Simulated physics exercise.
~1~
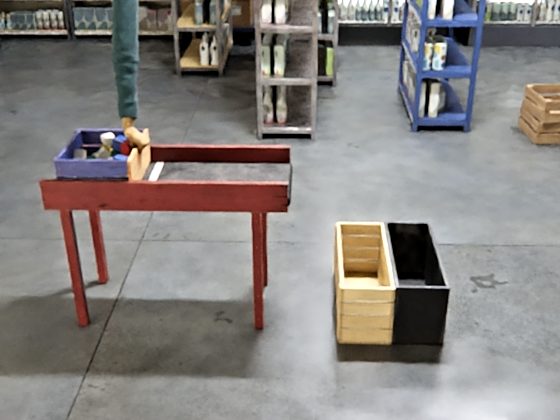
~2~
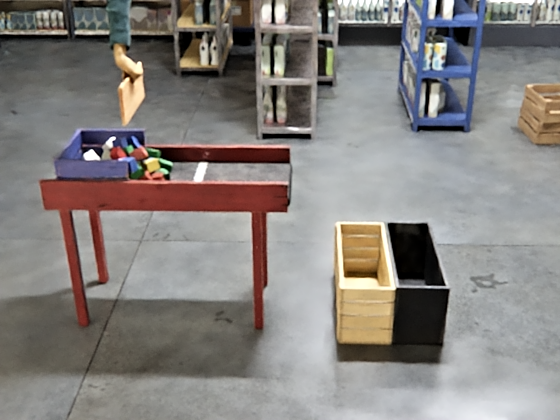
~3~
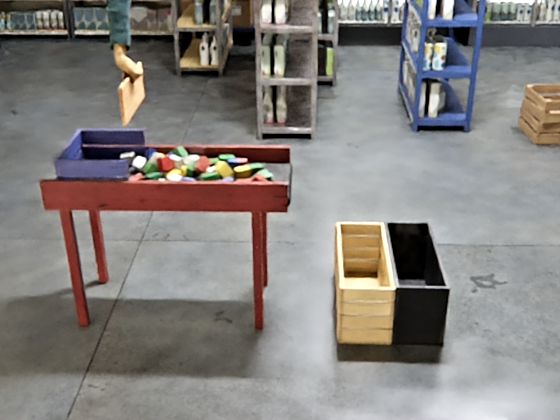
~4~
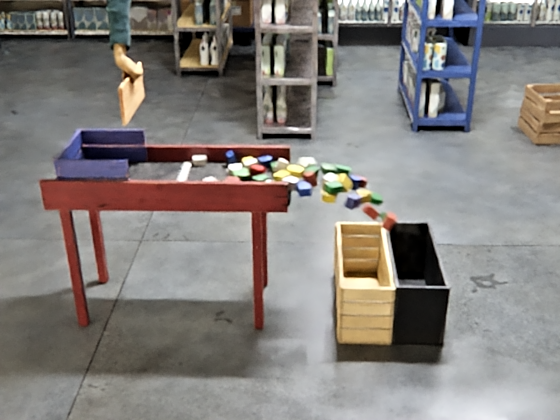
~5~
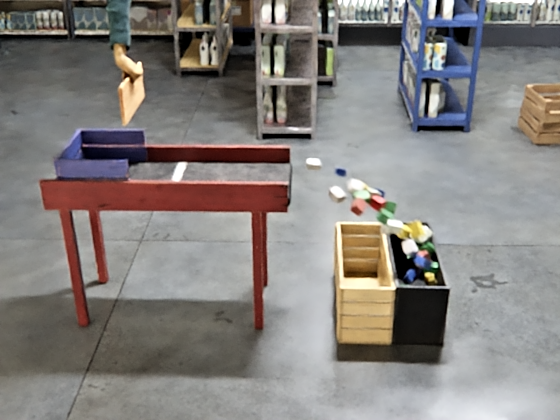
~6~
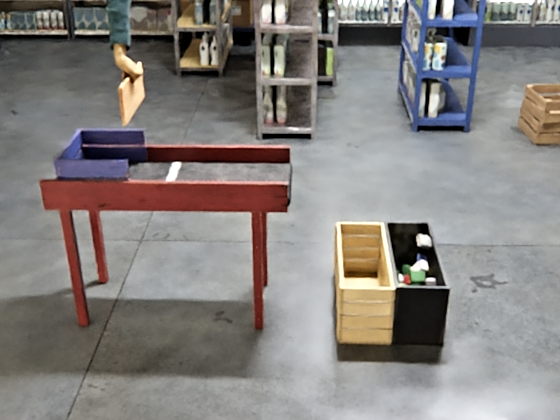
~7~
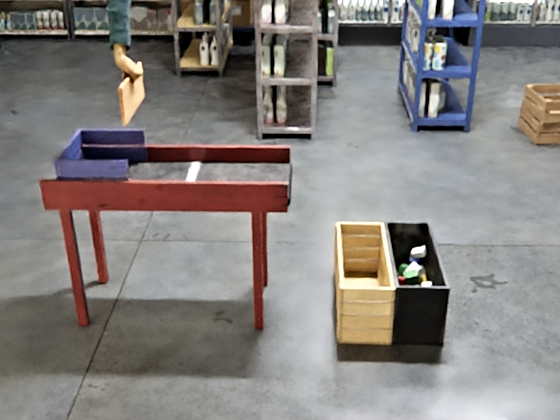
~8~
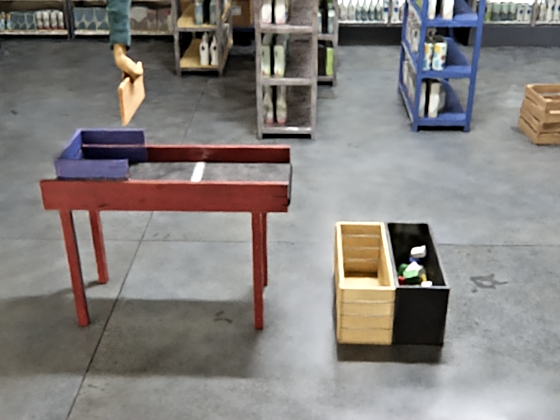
In a warehouse-like room, a hand lifted a small wooden gate from a blue pen on a red table, and colourful toy bricks rode a belt rightward, flew off its end over the wooden bin, and settled inside the black one.
